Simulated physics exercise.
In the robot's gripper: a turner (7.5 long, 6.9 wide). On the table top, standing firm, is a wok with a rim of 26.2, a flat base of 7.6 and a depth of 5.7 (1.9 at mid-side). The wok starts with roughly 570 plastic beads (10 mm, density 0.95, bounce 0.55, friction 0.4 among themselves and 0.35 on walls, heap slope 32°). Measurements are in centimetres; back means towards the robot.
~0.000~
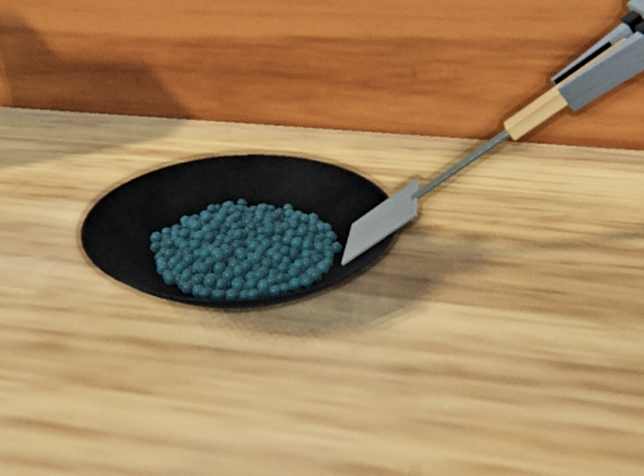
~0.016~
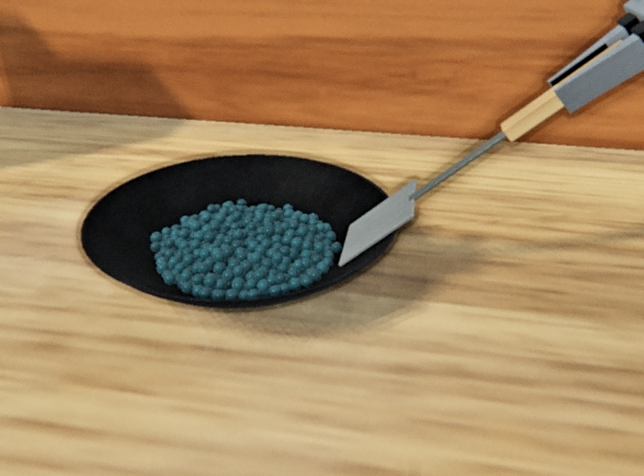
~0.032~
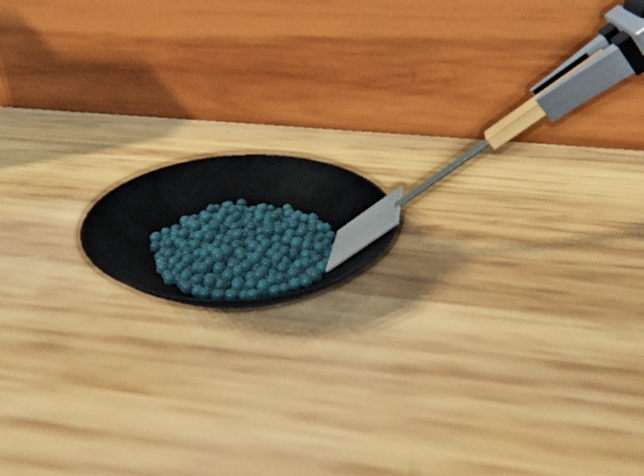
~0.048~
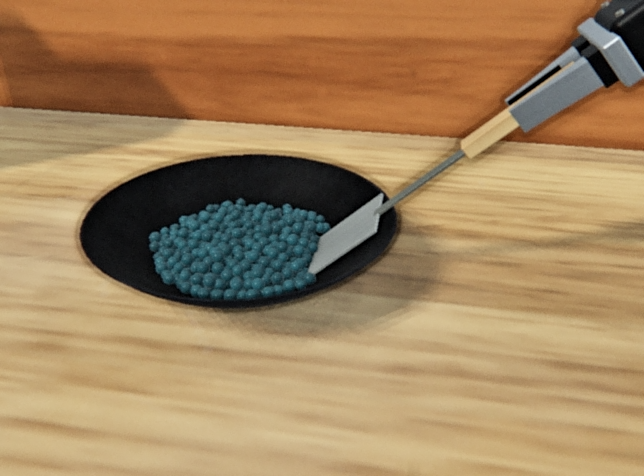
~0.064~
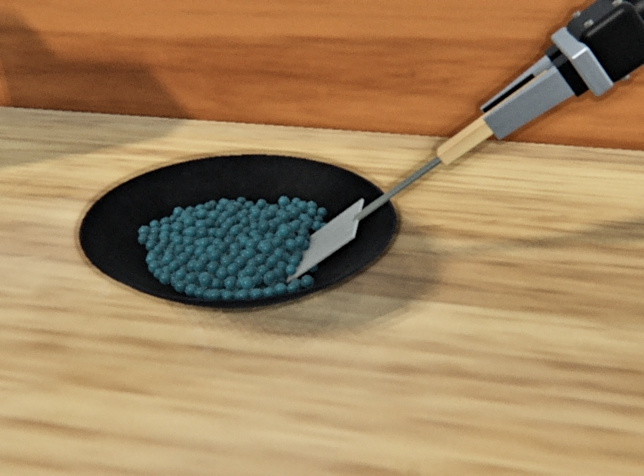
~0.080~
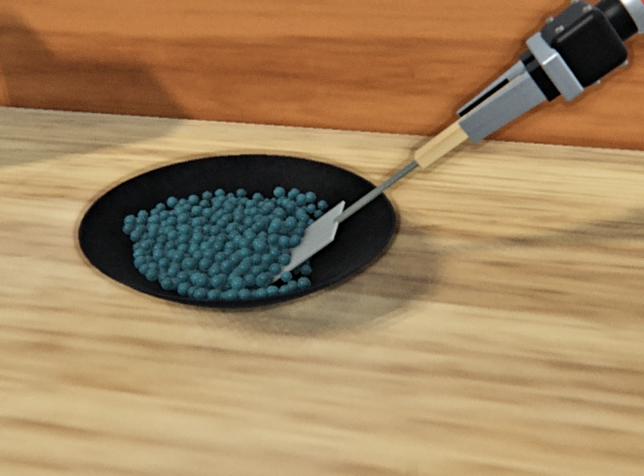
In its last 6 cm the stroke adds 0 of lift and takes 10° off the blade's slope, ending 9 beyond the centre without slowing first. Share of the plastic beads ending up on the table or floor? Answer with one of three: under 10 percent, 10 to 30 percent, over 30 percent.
Over 30 percent.
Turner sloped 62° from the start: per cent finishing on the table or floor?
40 %.
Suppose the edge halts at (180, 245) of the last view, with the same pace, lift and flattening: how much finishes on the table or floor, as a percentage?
About 15 per cent.
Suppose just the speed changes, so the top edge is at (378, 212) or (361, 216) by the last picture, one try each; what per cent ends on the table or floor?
Near 15 per cent in the first try and near 25 per cent in the second.
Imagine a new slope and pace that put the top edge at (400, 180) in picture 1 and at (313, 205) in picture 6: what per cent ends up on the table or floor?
Some 45 per cent.
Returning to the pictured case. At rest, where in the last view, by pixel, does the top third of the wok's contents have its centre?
The centre sits close to (165, 226).
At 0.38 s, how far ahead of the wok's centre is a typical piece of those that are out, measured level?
About 20 cm.
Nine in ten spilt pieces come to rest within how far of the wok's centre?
Distance from centre: Approx. 50 cm.
After 0.12 s, sloping 43°, highest piece 6 above the table; 571 in the wok.
After 0.16 s, sloping 40°, highest piece 7 above the table; 569 in the wok, 2 on the blade or in flight.
After 0.38 s, sloping 33°, highest piece 7 above the table; 349 in the wok, 178 on the table or floor, 44 on the blade or in flight.
After 1.43 s, sloping 33°, highest piece 6 above the table; 348 in the wok, 223 on the table or floor.
At rest, 348 in the wok, 223 on the table or floor. That is 39 % on the table or floor.
